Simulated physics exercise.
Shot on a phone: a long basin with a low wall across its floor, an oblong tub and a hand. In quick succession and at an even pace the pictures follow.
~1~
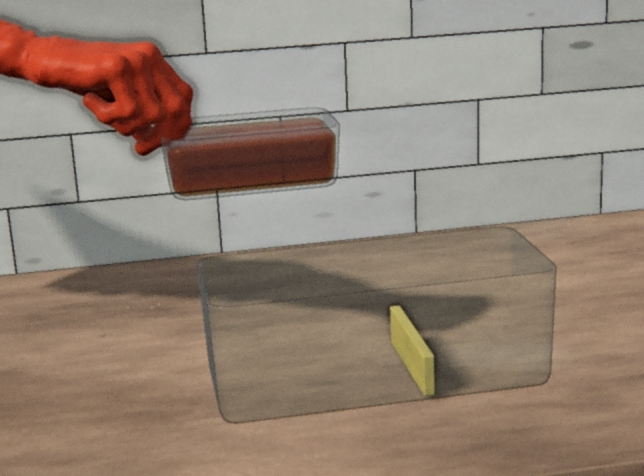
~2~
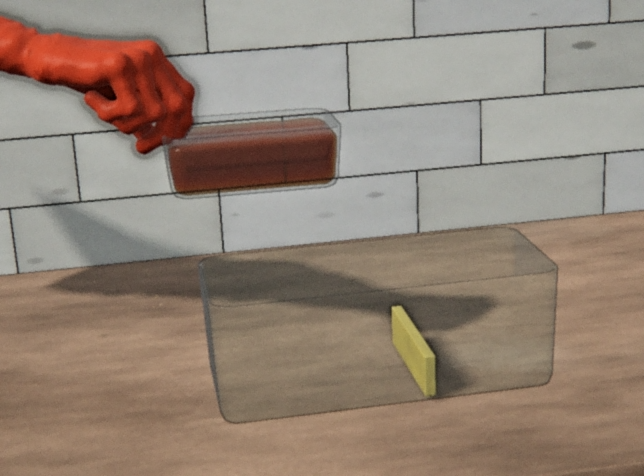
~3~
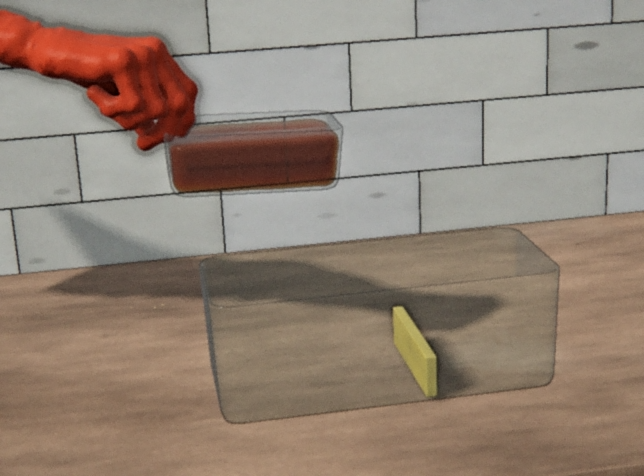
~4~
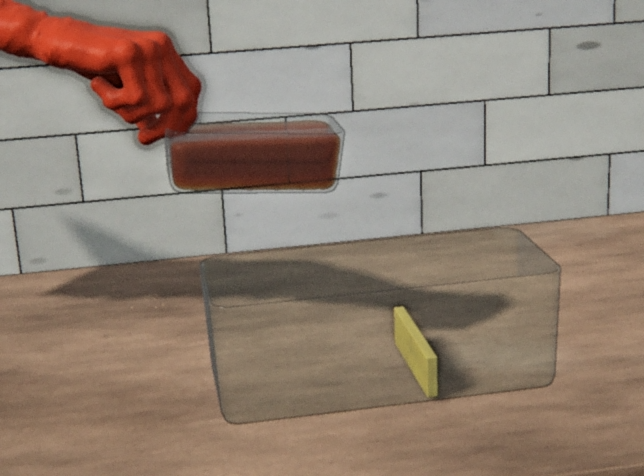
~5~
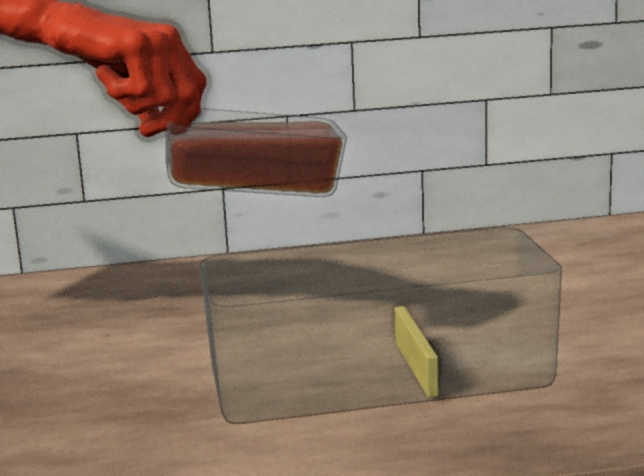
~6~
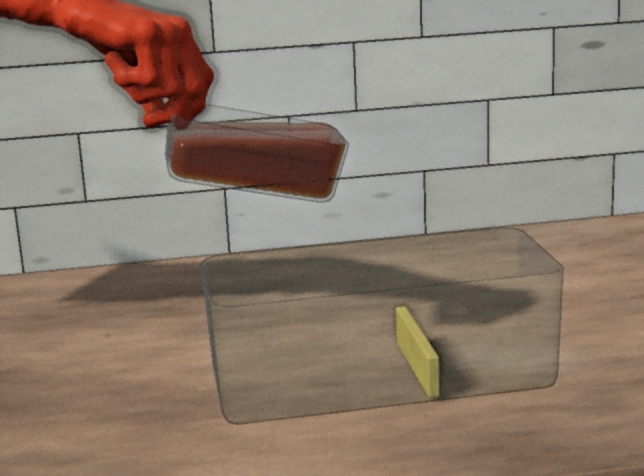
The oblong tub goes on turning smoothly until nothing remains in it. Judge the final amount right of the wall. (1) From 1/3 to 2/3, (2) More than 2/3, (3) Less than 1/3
1, from 1/3 to 2/3.
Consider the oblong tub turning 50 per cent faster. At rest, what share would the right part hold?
It comes to 25 per cent or so.
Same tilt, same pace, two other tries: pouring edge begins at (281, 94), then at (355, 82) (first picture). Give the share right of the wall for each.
First try: About 5 %; second try: About 65 %.
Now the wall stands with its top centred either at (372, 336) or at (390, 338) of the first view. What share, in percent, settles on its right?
75 % then 65 %.
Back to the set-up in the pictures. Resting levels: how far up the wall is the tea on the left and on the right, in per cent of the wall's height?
It settles around 30 on the left side and around 40 on the right side.
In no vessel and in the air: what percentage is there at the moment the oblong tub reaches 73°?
Roughly 45 per cent.
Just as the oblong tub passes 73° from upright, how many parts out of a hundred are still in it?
My estimate is close to 20 percent remaining.
A moment on, the oblong tub is tipped part way and 21 per cent is still to pour, 14 is left of the wall and 22 right of it.
Next, the oblong tub is tipped right over and 3 per cent is still to pour, 47 is left of the wall and 45 right of it.
Then the oblong tub is tipped right over and 0 per cent is still to pour, 52 is left of the wall and 44 right of it.
Later the oblong tub is tipped right over and 0 per cent is still to pour, 52 is left of the wall and 45 right of it.
At rest 52 per cent lies left of the wall, 45 right of it and 4 outside.
